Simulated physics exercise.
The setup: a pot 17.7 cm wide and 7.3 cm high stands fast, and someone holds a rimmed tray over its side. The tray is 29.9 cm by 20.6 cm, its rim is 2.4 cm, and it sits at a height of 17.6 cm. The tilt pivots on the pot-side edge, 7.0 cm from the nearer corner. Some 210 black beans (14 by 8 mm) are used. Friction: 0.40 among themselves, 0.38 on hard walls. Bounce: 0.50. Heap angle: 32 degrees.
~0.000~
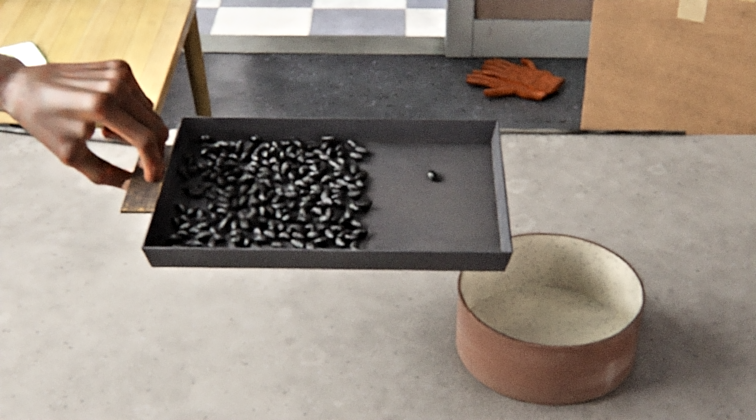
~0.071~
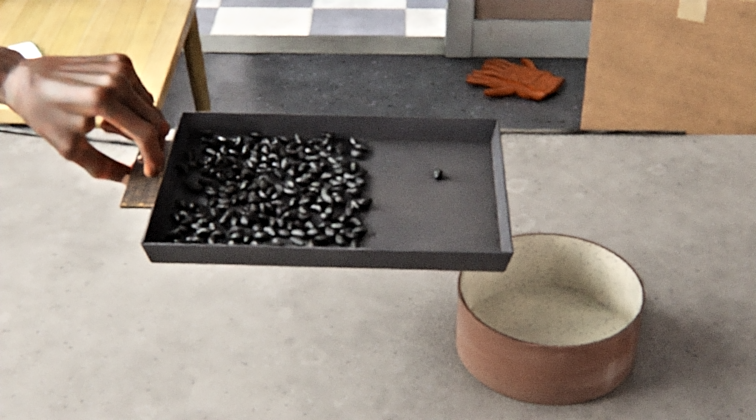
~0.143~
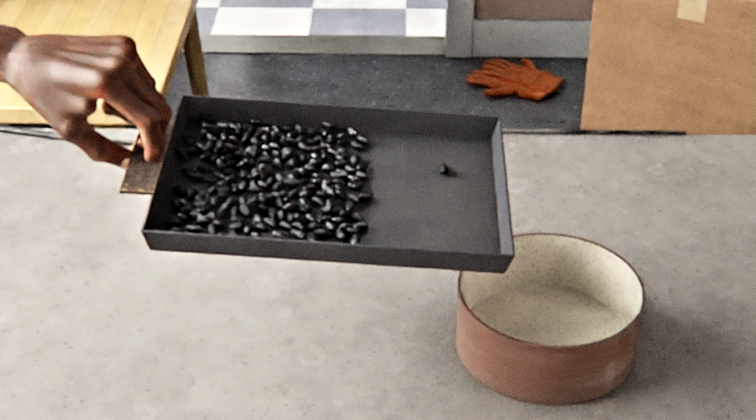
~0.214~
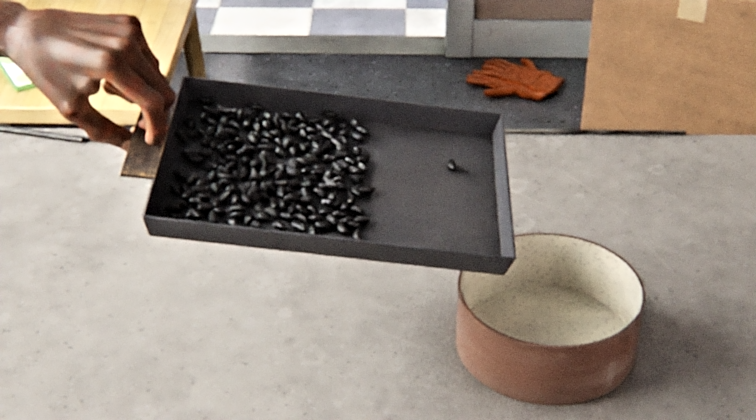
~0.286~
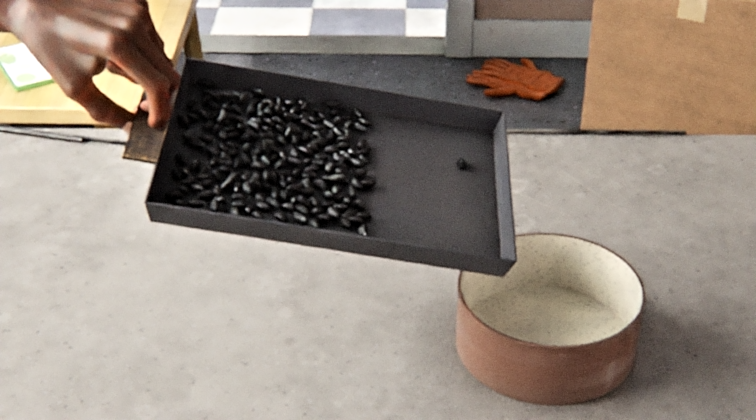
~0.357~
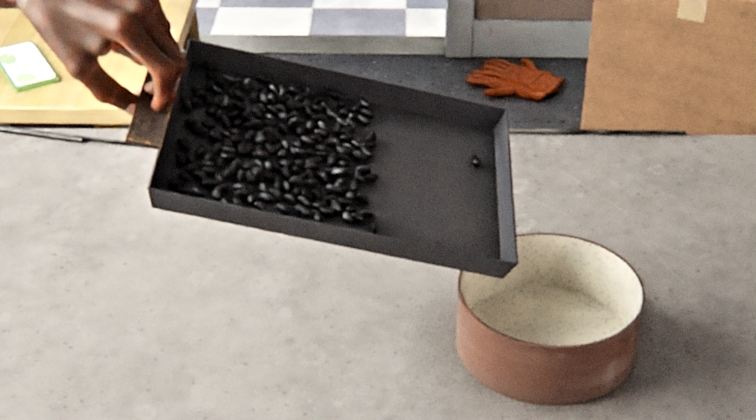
In this clip, a hand raises the left end of a dark rimmed tray, steadily tilting it toward a brown pot at right, while a lone black bean slides rightward and the heaped beans stay bunched at the left.
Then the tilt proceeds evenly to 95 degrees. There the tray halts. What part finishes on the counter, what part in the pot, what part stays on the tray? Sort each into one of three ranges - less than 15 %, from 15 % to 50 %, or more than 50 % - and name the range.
Ranges: Counter: More than 50 %; pot: From 15 % to 50 %; tray: Less than 15 %.
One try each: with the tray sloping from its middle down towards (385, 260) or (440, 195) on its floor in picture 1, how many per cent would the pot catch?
Roughly 0 per cent on the first try and 80 per cent on the second.
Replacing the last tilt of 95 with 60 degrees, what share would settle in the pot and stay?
The pot would get around 10 per cent.
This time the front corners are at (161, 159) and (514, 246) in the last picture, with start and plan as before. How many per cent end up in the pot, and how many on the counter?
Pot 80 % / counter 20 %.
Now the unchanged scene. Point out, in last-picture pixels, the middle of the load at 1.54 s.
Roughly (510, 248).
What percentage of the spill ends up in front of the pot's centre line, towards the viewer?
About 100 percent of the spill.
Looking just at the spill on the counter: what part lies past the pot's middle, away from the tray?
Share past the middle: Roughly 50 percent.
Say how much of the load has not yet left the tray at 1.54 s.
I'd put it at roughly 70 per cent.
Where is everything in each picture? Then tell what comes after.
Tray tilt 0 degrees, front corners at (149, 244) and (506, 248); middle of the pieces at (271, 194); pot at (551, 286), in the first frame.
Tray tilt 1 degrees, front corners at (149, 240) and (506, 249); middle of the pieces at (271, 191), in the second frame.
Tray tilt 4 degrees, front corners at (149, 227) and (507, 251), lowest corner right front; middle of the pieces at (271, 181), in the third frame.
Tray tilt 8 degrees, front corners at (150, 213) and (509, 253), lowest corner right front; middle of the pieces at (272, 169), in the fourth frame.
Tray tilt 12 degrees, front corners at (153, 199) and (510, 256), lowest corner right front; middle of the pieces at (274, 158), in the fifth frame.
Tray tilt 16 degrees, front corners at (156, 185) and (511, 258), lowest corner right front; middle of the pieces at (278, 147); pot at (551, 286). The tray's pace is about 50 degrees a second, in the sixth frame.
After 1.07 s, tilt 53 degrees; the tray holds 90 %, the pot 0 %.
After 1.54 s, tilt 78 degrees; the tray holds 70 %, the pot 5 %.
Then, at 2.08 s, tilt 95 degrees; the tray holds 0 %, the pot 25 %.
At rest (3.0 s), counter 75 %, pot 25 %, tray 0 %.
